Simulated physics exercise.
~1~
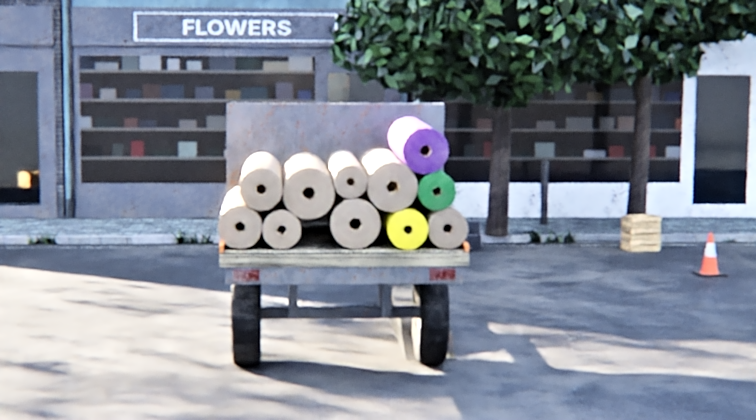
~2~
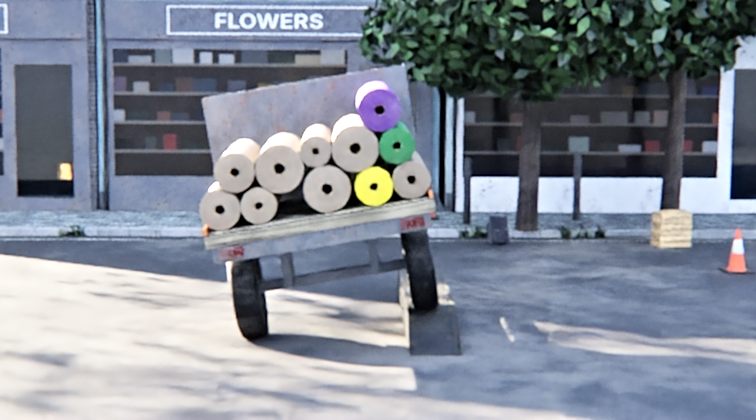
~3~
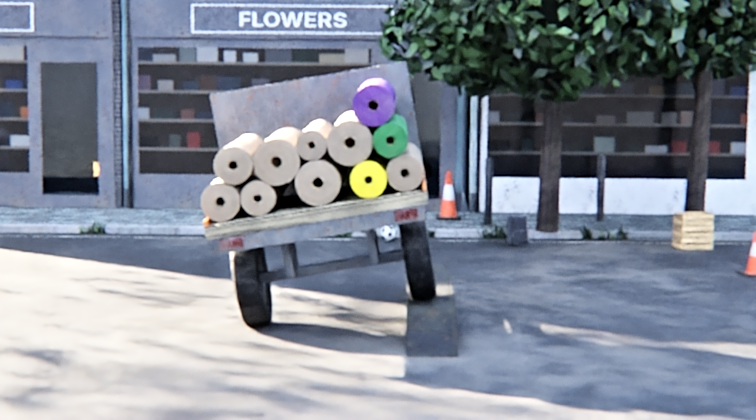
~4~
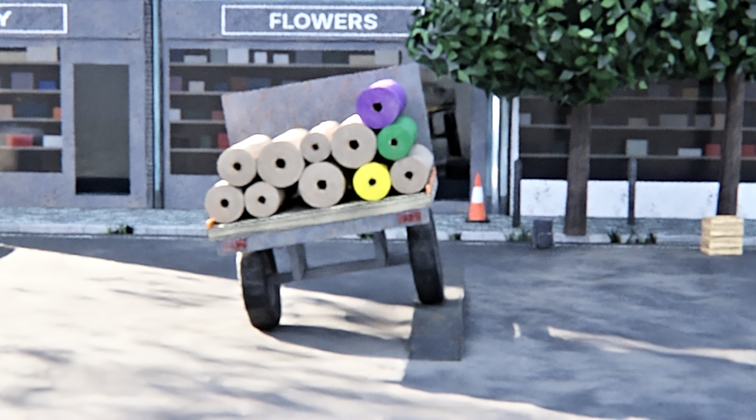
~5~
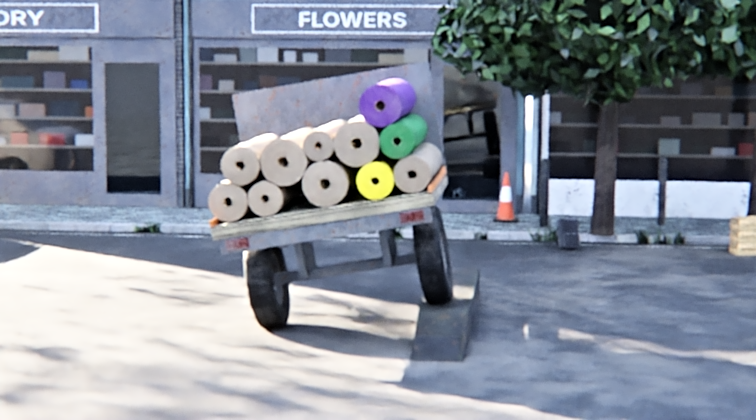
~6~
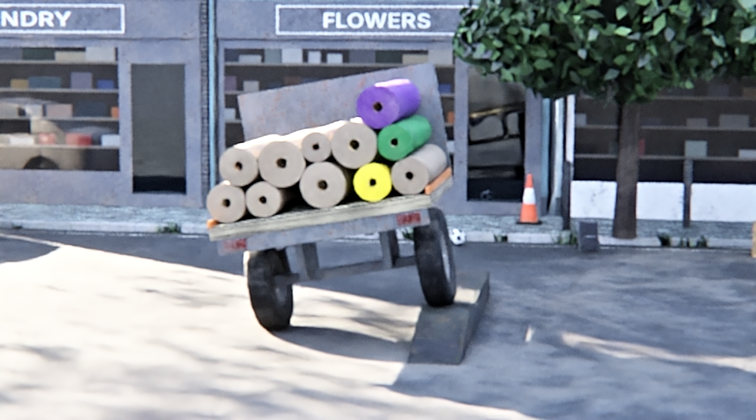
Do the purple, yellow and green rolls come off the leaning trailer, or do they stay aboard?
All of them stay aboard. The purple and green rolls remain up on the others, and the yellow one is still on the deck.
